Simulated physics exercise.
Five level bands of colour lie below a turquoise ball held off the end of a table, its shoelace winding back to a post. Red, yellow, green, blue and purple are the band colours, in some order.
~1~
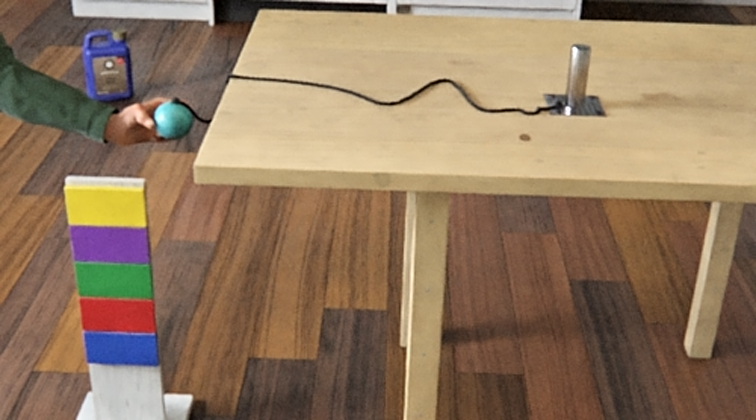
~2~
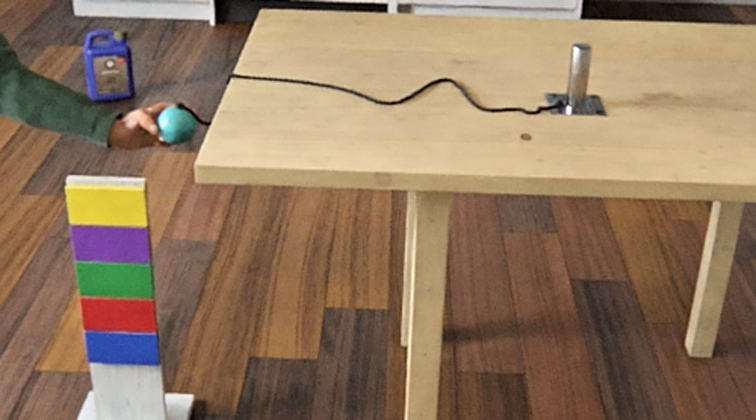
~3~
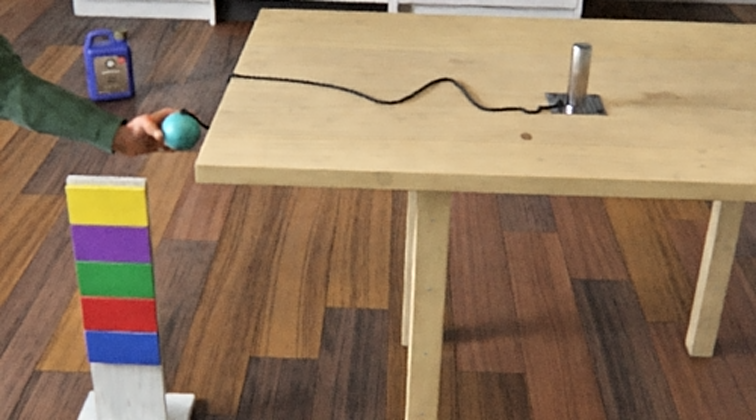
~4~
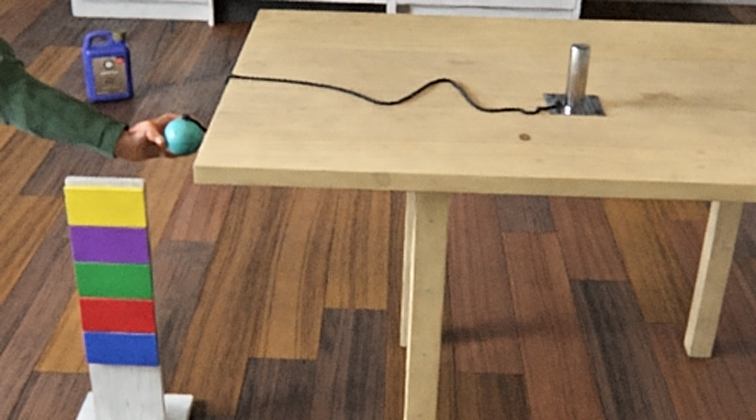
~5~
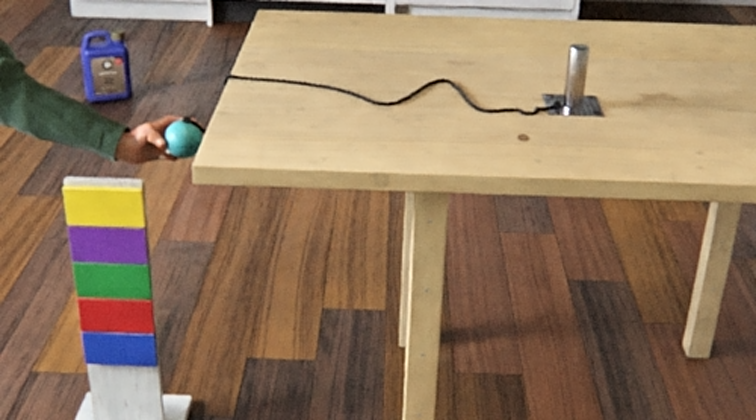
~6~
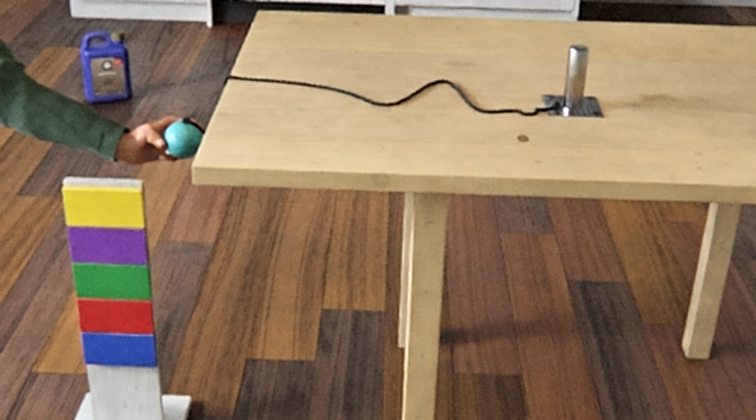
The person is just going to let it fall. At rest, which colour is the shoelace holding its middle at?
Green.
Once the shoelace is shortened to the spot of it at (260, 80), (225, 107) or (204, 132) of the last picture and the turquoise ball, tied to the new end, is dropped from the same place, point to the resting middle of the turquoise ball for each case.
Respectively (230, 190), (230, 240) and (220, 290).
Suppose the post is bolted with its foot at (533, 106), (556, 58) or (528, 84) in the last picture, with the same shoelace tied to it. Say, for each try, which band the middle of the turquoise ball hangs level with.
Red; green; red.
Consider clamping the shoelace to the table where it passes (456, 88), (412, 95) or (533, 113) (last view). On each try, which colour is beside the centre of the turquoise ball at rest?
Going through them one at a time, the answers are purple; yellow; green.
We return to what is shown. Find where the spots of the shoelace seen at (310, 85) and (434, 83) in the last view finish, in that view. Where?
End positions: About (222, 136) and about (358, 98).
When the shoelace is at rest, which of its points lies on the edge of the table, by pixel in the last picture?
At (343, 92), roughly.
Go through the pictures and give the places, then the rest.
The first frame shows turquoise ball (173, 120); yellow (105, 208); purple (109, 245); green (113, 281); red (117, 316); blue (121, 350).
The second frame shows turquoise ball (177, 125); shoelace through (527, 113) (463, 90) (411, 97) (333, 87) (240, 77).
The third frame shows turquoise ball (181, 131).
The fourth frame shows turquoise ball (184, 137); shoelace through (525, 113) (462, 91) (409, 97) (332, 88) (239, 78).
The fifth frame shows turquoise ball (184, 139).
The sixth frame shows turquoise ball (184, 140); shoelace through (524, 114) (460, 92) (408, 98) (330, 89) (237, 79).
Soon after, ball near (197, 291); level with green.
After that, ball near (269, 288); level with green.
And then, ball near (208, 308); level with green.
In the end, ball near (226, 308); level with green. The green one.
